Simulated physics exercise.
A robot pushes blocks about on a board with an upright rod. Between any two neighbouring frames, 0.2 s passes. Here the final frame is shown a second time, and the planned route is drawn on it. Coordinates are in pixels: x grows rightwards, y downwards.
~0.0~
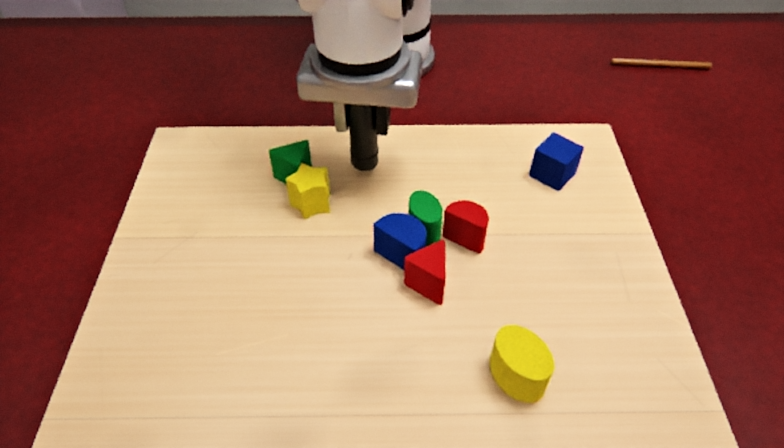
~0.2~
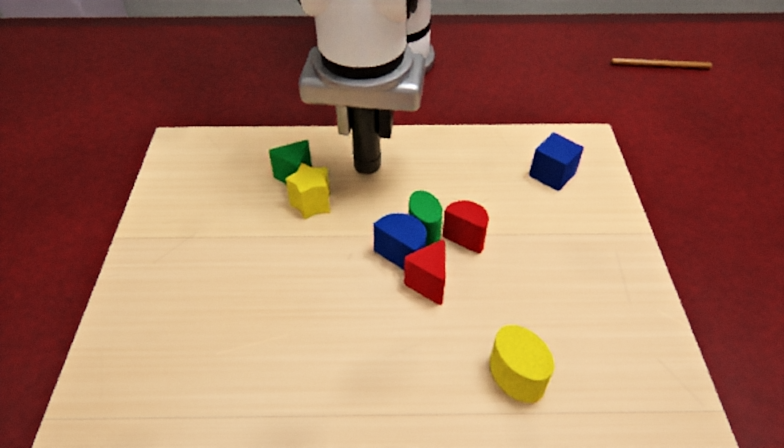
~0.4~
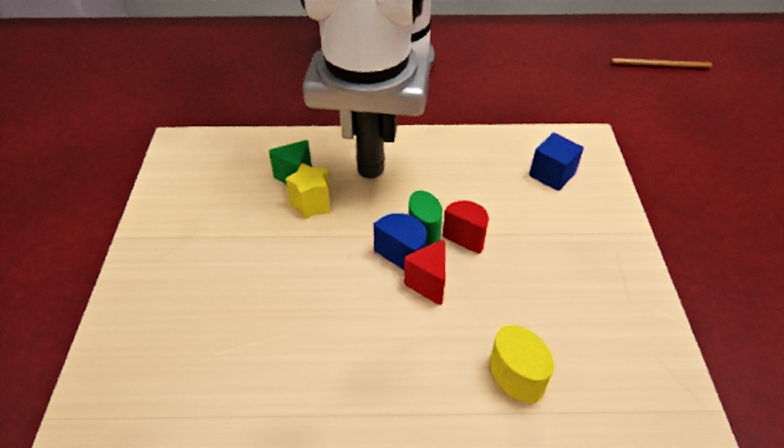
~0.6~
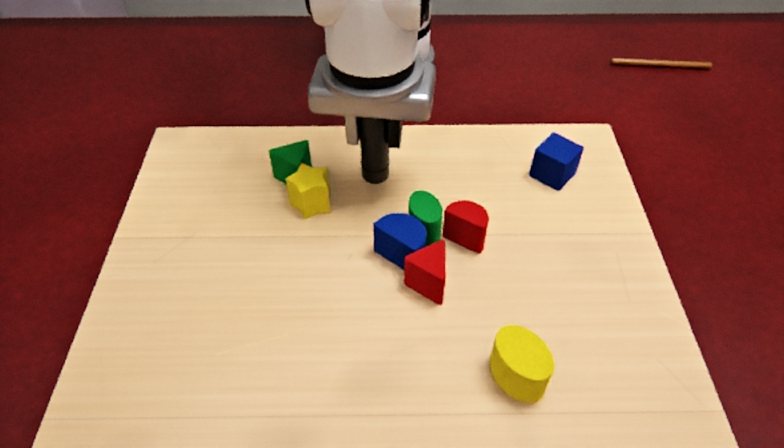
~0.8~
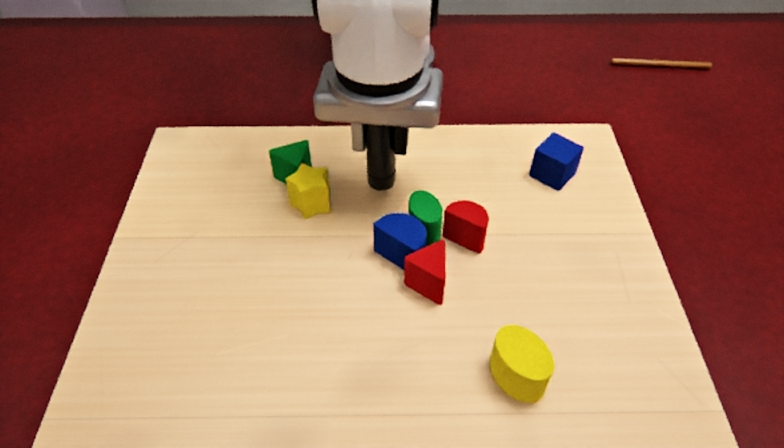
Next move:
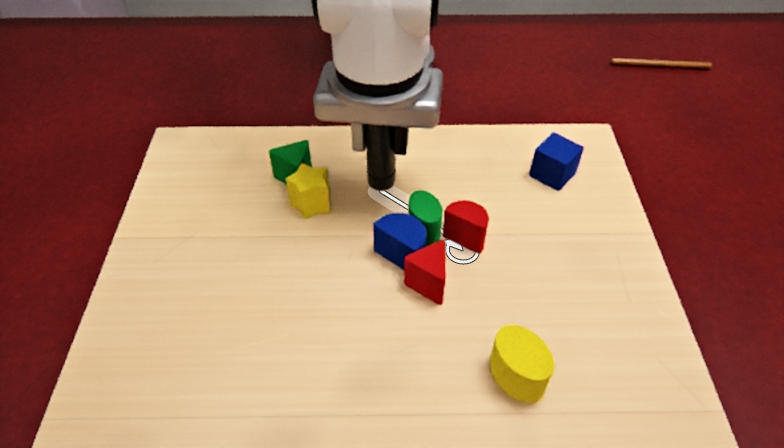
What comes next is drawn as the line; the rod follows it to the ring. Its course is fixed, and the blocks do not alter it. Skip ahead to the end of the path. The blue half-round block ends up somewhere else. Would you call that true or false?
That is false.
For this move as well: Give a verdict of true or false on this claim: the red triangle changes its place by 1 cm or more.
That statement is accurate.
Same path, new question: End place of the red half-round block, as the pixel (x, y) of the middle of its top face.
Its top middle is near (498, 226).
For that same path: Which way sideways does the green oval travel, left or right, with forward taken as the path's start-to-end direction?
It shifts to the right.
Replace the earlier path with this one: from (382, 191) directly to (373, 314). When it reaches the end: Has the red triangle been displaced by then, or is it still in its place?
That block is shifted.
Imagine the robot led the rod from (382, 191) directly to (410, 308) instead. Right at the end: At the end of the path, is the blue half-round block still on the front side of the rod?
In short: Yes.
The drawn path runs from (382, 191) via (409, 208) and (437, 227), ending at (462, 250).
On the path given first. One third of the way, rod (410, 199); nothing pushed yet.
Two thirds of the way, rod (438, 218); green oval (446, 229), turned 30° clockwise; red triangle (430, 264), turned 15° clockwise; red half-round block (482, 218), turned 55° anticlockwise.
At the end, rod (464, 241); blue half-round block not moved; green oval (465, 253), turned 55° clockwise; red triangle (429, 275), turned 60° clockwise; red half-round block (498, 226), turned 110° anticlockwise.
